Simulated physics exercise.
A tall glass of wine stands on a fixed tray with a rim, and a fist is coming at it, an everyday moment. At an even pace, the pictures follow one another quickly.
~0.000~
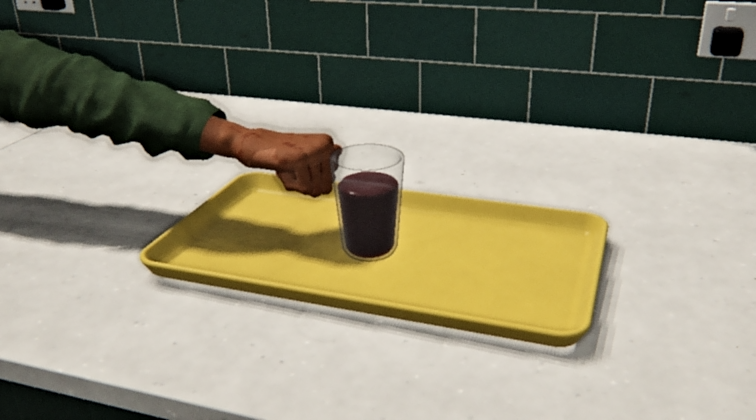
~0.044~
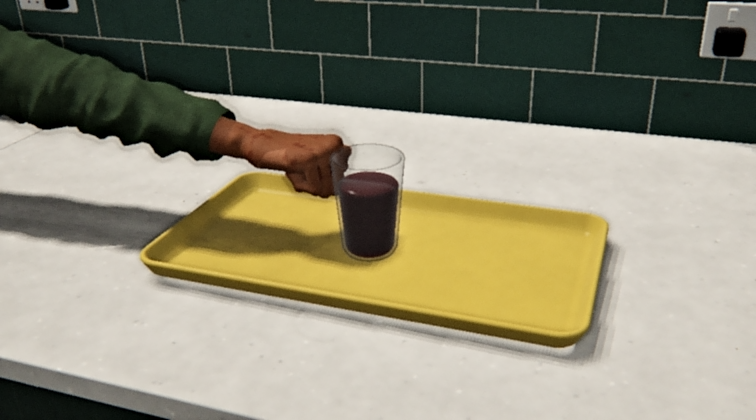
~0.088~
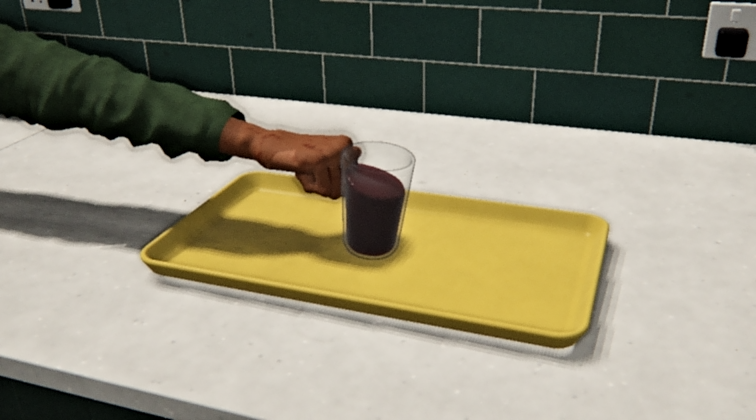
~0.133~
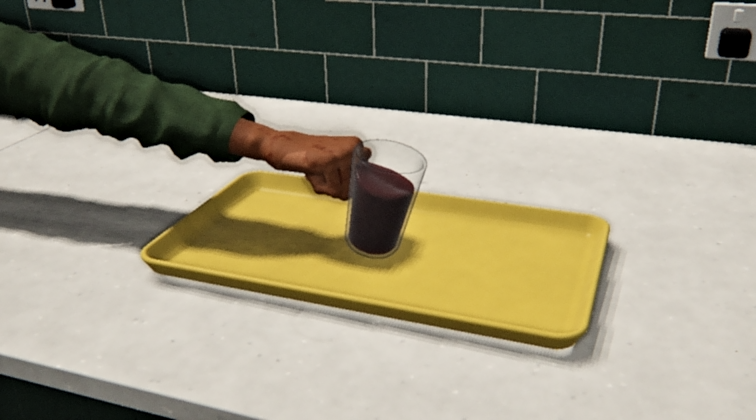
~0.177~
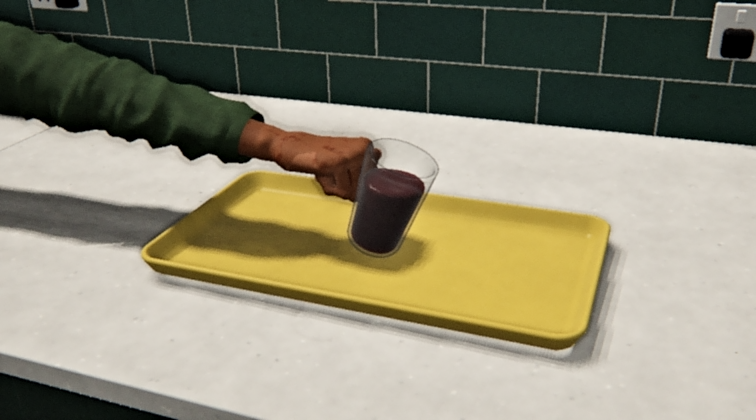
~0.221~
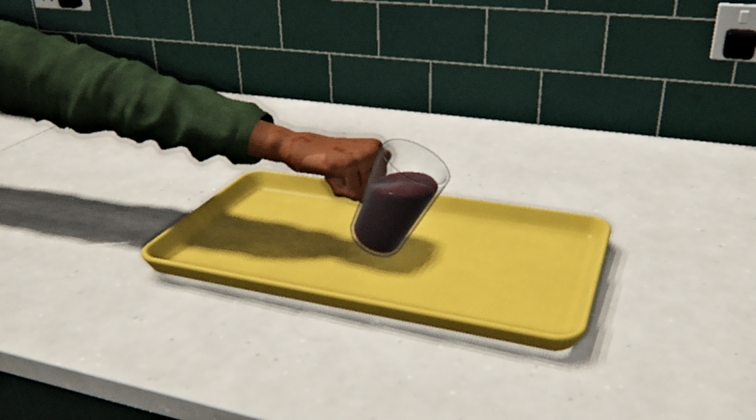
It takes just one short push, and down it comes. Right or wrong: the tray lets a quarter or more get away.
Right.
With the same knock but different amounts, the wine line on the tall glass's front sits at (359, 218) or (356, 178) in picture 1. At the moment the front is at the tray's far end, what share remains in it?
About 70 per cent first, then about 70 per cent.
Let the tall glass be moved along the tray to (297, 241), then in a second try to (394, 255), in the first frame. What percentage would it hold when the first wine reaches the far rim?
Spot one gives 55 percent, spot two gives 85 percent.
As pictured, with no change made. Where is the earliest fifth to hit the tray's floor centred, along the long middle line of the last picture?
Around (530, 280).
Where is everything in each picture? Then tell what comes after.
In the first picture, it leans 0°; its right rim is at (401, 162); the wine meets the walls at (341, 177) and (398, 184); the tray's far rim is at (597, 270); the tray is clear ahead.
In the second picture, it leans 0°; its right rim is at (401, 162); the wine meets the walls at (341, 178) and (398, 184).
In the third picture, it leans 6°; its right rim is at (412, 165); the wine meets the walls at (349, 164) and (405, 190).
In the fourth picture, it leans 13°; its right rim is at (423, 169); the wine meets the walls at (360, 160) and (415, 190).
In the fifth picture, it leans 19°; its right rim is at (435, 175); the wine meets the walls at (367, 176) and (424, 186).
In the sixth picture, it leans 26°; its right rim is at (446, 182); the wine meets the walls at (371, 183) and (438, 184).
A moment on, the tall glass is falling and 99 per cent is in the glass, 0 on the tray and 1 above or beyond its rim.
Next, the tall glass lies on its side and 67 per cent is in the glass, 29 on the tray and 3 above or beyond its rim.
Then the tall glass lies on its side and 36 per cent is in the glass, 39 on the tray and 25 above or beyond its rim.
Later the tall glass lies on its side and 18 per cent is in the glass, 46 on the tray and 36 above or beyond its rim.
At rest 64 per cent is held by tray and glass, 36 is off the tray.
